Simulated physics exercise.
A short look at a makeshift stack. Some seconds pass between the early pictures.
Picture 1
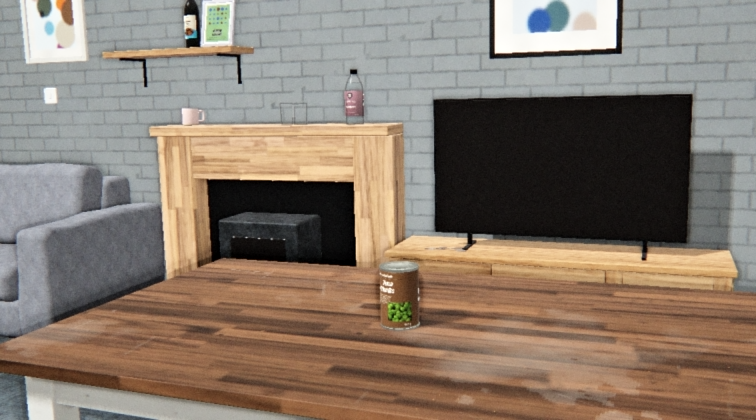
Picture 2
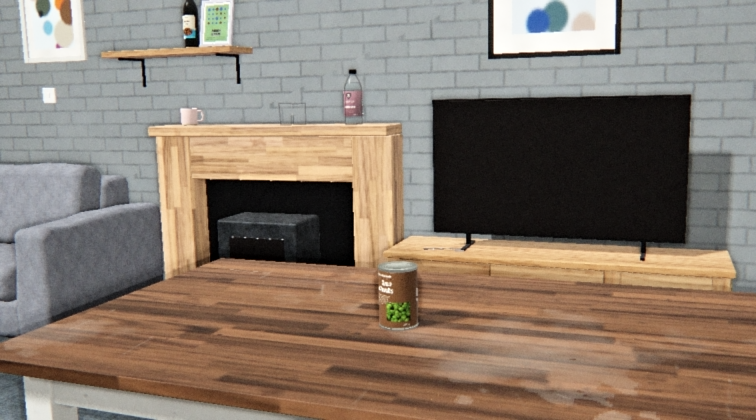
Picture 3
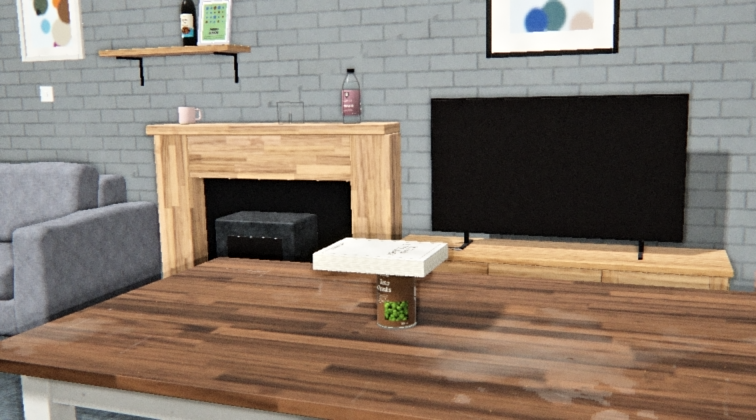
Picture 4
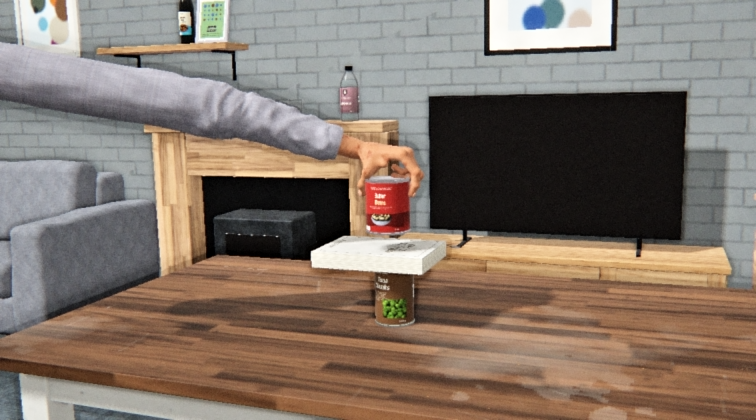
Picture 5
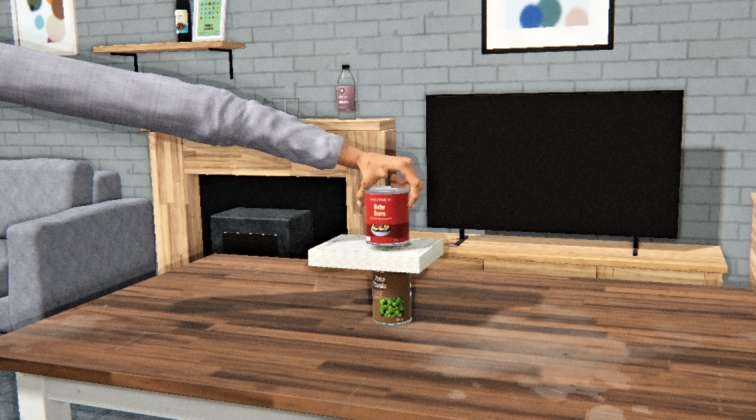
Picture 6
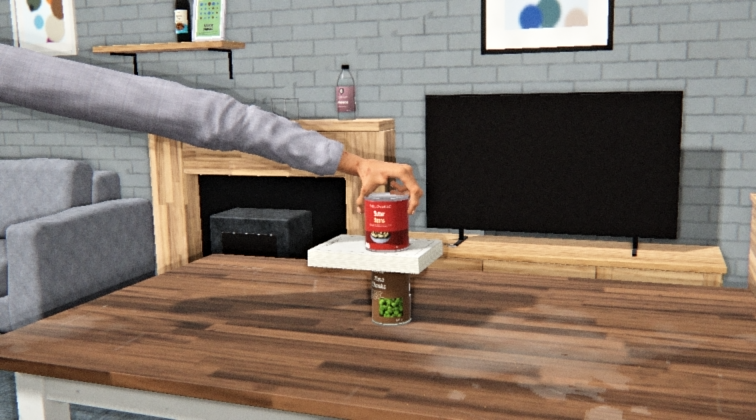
In a living room, a white book appears atop a can on a wooden table, then a hand lowers a red tin onto it.
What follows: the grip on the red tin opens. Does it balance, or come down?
In the end the stack keeps its balance.
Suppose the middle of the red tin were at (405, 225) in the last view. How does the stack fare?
Then it keeps its balance.
Then, 0.20 s after the last picture, nothing has stirred.
Then, 0.50 s after the last picture, red tin resting near (387, 222).
At rest, all 3 in place. Seen from the same camera at the end, red tin near (387, 222). The stack holds.
